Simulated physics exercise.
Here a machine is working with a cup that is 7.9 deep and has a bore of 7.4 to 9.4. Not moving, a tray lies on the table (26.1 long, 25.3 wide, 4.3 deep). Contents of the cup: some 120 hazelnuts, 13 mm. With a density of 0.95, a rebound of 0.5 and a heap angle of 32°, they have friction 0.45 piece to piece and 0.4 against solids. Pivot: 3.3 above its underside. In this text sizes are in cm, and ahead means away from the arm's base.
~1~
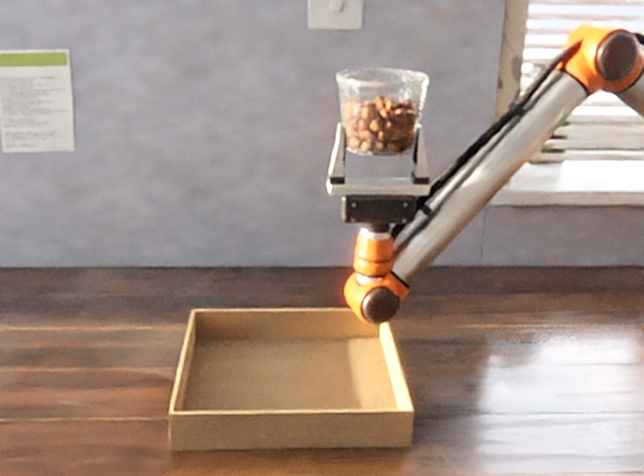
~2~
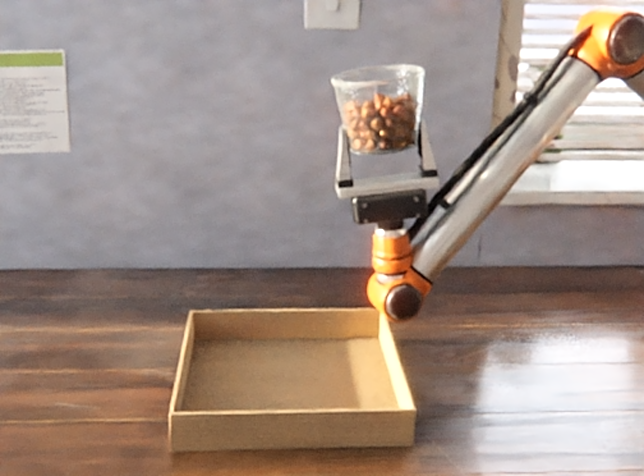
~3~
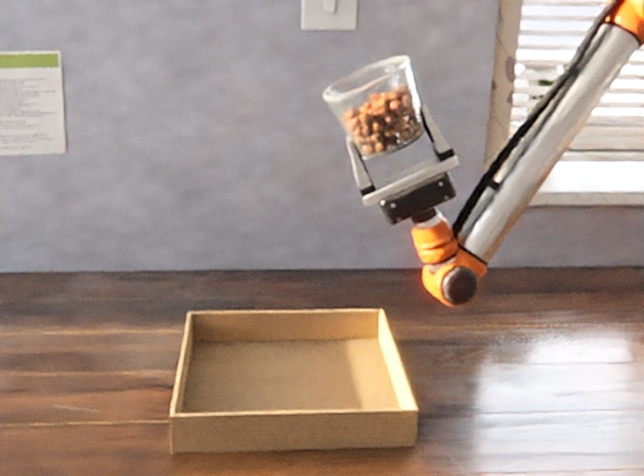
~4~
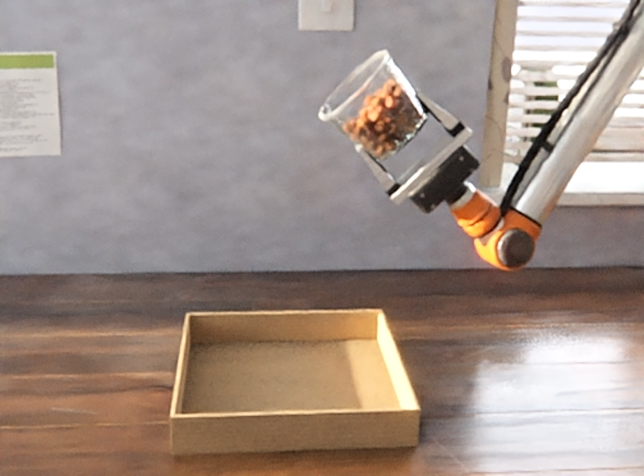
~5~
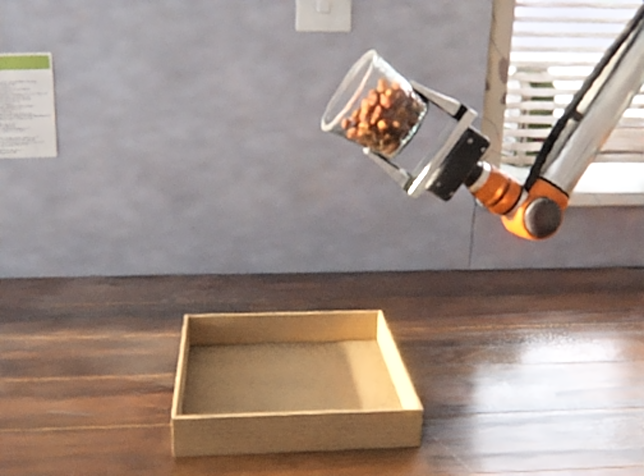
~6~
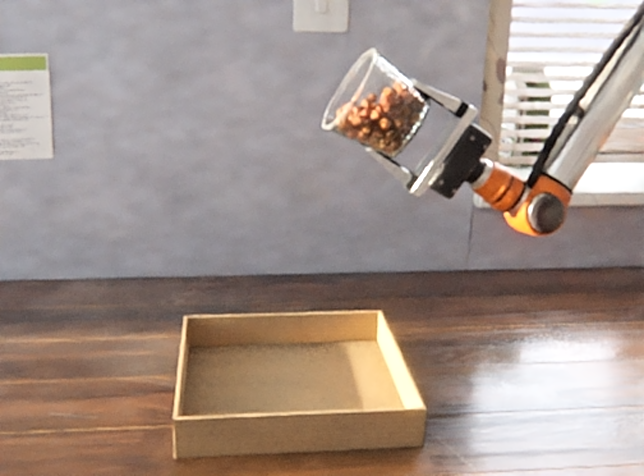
Above a wooden table, a robot arm tilts a clear cup of hazelnuts to the left.
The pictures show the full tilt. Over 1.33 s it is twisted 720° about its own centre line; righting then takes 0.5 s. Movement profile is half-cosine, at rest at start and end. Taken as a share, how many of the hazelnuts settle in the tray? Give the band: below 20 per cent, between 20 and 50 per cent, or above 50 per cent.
The band is below 20 per cent.
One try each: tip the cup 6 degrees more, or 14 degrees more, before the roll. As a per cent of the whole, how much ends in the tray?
Roughly 10 and 30 per cent.
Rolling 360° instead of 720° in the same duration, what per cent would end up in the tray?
In that case you'd get close to 5 per cent.
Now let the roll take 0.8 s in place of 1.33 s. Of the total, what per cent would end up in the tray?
That would give near 0 in a hundred.
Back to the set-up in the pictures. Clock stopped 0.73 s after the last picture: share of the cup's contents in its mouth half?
Around 30 percent.
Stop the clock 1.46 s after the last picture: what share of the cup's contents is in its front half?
60 %.
Then, 0.73 s after the last picture, tipped 58°, highest piece 38 above the table; 116 in the cup, 1 in flight or on a rim.
Then, 1.46 s after the last picture, tipped 48°, highest piece 37 above the table; 112 in the cup, 5 in the tray.
Then, 2.03 s after the last picture, upright, highest piece 38 above the table; 112 in the cup, 5 in the tray.
Then, 2.73 s after the last picture, upright, highest piece 38 above the table; 112 in the cup, 5 in the tray.
Final count, 112 in the cup, 5 in the tray. That is 4 % in the tray.
